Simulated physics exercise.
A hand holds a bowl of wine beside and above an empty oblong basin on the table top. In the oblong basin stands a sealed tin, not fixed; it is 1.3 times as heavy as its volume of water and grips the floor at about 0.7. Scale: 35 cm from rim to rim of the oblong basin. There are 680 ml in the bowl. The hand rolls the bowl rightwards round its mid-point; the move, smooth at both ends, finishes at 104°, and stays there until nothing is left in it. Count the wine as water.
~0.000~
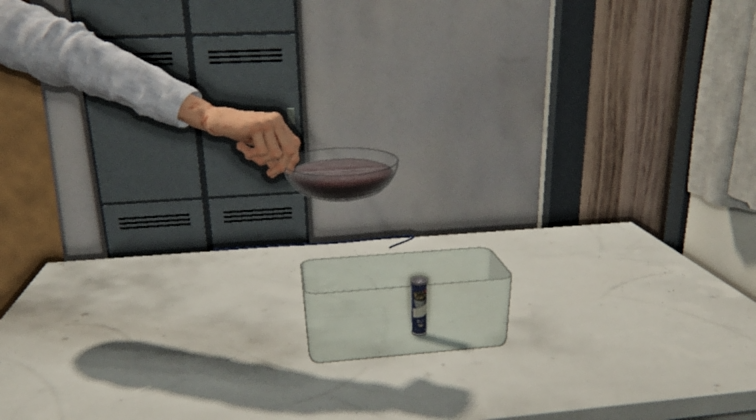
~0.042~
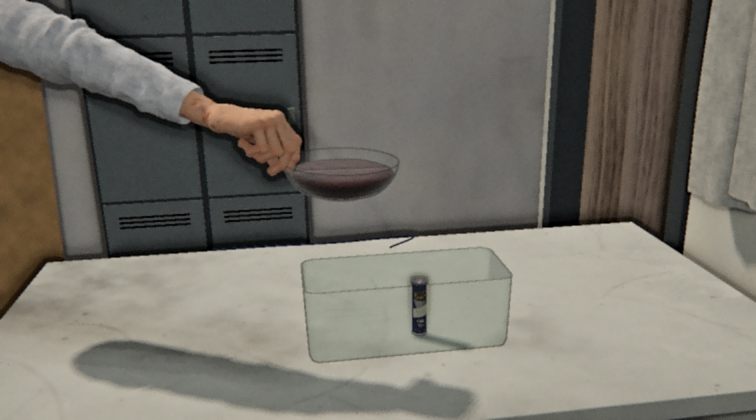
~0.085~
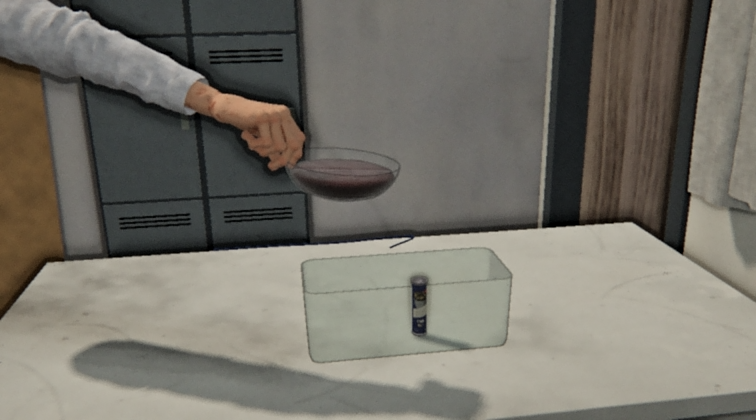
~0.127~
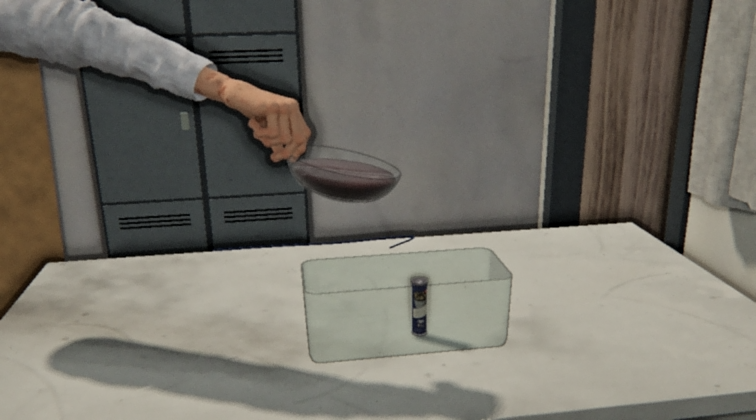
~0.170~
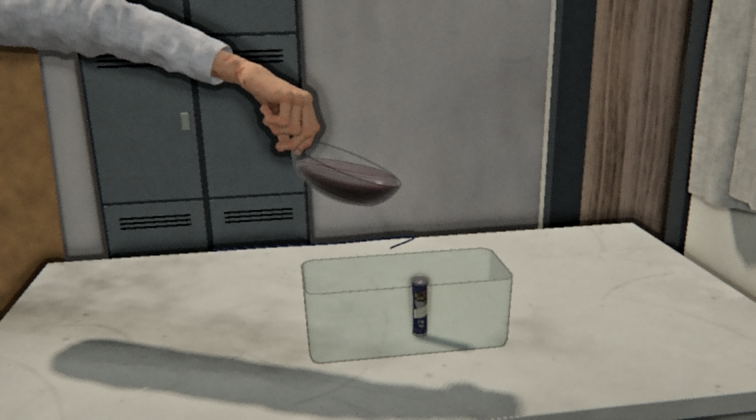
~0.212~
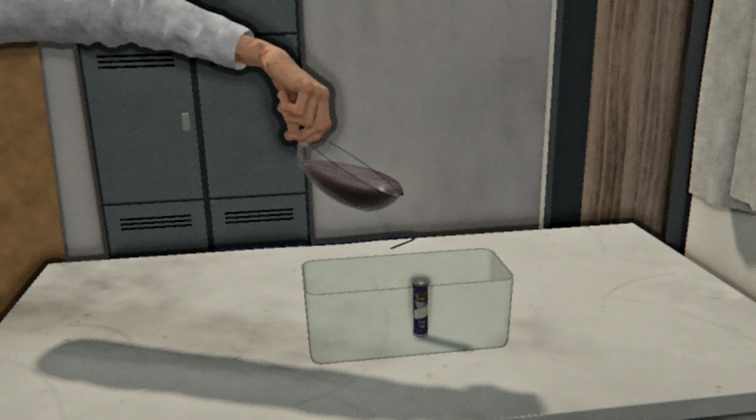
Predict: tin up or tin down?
It keeps standing.
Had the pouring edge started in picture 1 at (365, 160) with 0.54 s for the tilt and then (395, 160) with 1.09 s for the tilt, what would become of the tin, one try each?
First it topples; then it keeps standing.
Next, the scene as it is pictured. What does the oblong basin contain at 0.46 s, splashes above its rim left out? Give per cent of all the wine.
Near 58 in a hundred.
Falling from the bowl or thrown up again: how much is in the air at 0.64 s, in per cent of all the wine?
Some 9 per cent.
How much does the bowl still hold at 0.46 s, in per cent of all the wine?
Some 1 per cent.
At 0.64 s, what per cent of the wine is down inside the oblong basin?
About 90 per cent.
By 0.46 s the tilt is 98° and 1 per cent is still to pour; the tin stands where it began.
By 0.64 s the tilt is 104° and 0 per cent is still to pour; the tin stands where it began.
By 0.83 s the tilt is 104° and 0 per cent is still to pour; the tin stands where it began.
By 1.04 s the tilt is 104° and 0 per cent is still to pour; the tin stands where it began.
At rest the tin stands where it began.
